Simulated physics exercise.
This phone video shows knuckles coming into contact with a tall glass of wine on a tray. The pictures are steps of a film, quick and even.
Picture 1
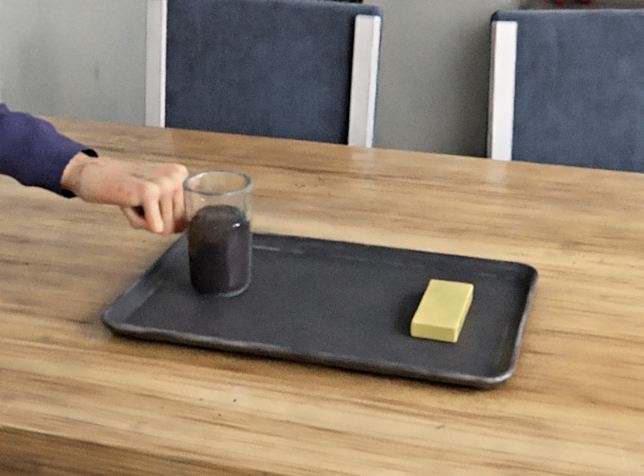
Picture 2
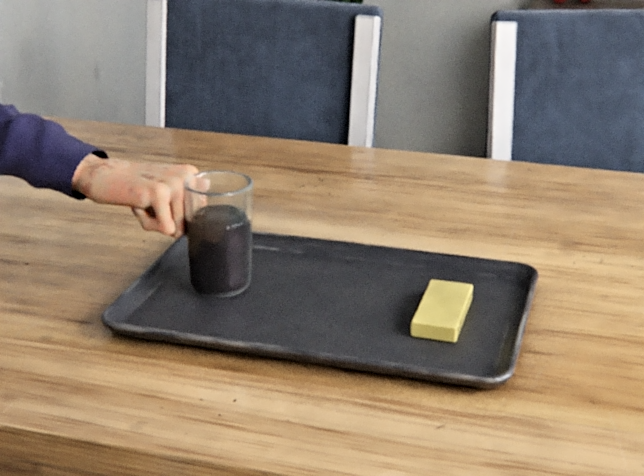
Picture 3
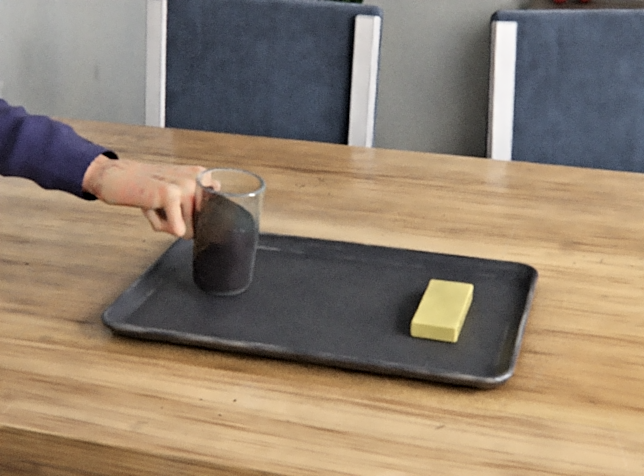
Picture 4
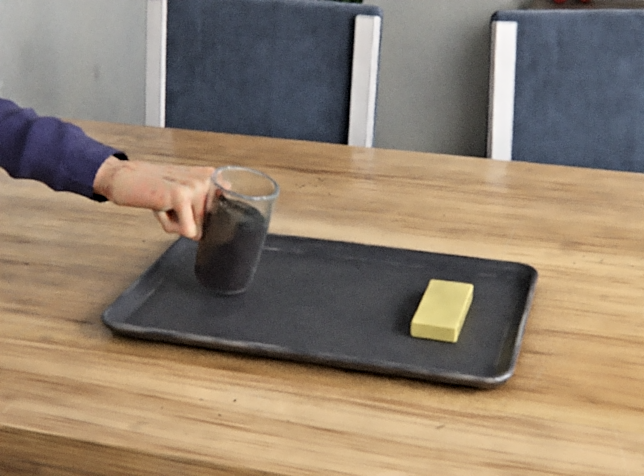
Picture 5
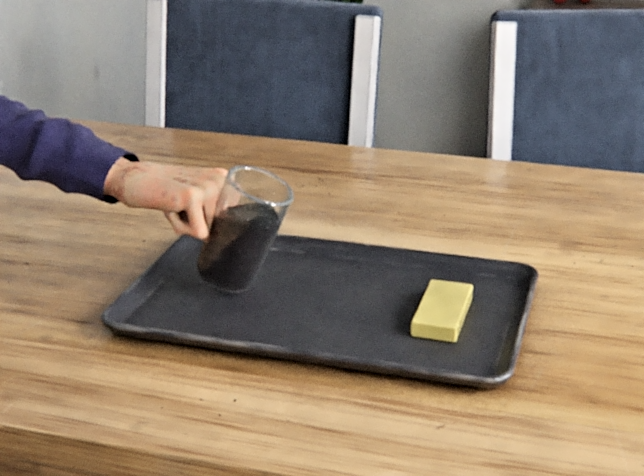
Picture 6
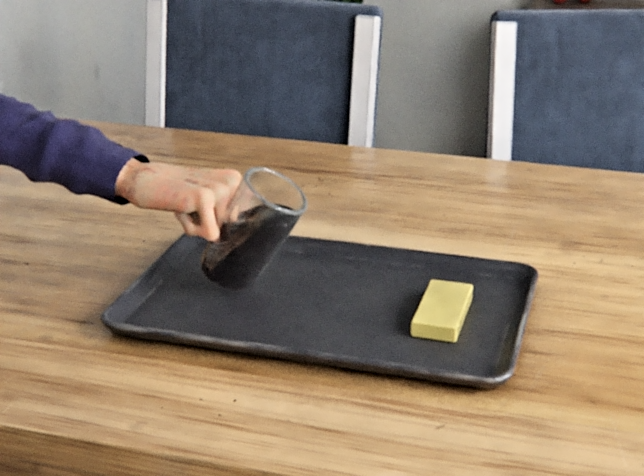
A hand in a dark blue sleeve pressed its knuckles against a tall glass of dark liquid on a black tray, tilting it steadily to the right, toward a yellow block that stayed still.
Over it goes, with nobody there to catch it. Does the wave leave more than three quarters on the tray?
Yes, small spill, under a quarter.
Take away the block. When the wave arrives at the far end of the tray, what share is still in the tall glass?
70 in a hundred, roughly.
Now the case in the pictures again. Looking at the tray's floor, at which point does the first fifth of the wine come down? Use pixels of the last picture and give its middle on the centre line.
(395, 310).
A moment on, the tall glass lies on its side and 89 per cent is in the glass, 2 on the tray and 9 above or beyond its rim.
Next, the tall glass lies on its side and 51 per cent is in the glass, 29 on the tray and 20 above or beyond its rim.
Then the tall glass lies on its side and 33 per cent is in the glass, 46 on the tray and 21 above or beyond its rim.
Later the tall glass lies on its side and 18 per cent is in the glass, 65 on the tray and 17 above or beyond its rim.
Finally, 82 per cent is held by tray and glass, 18 is off the tray.
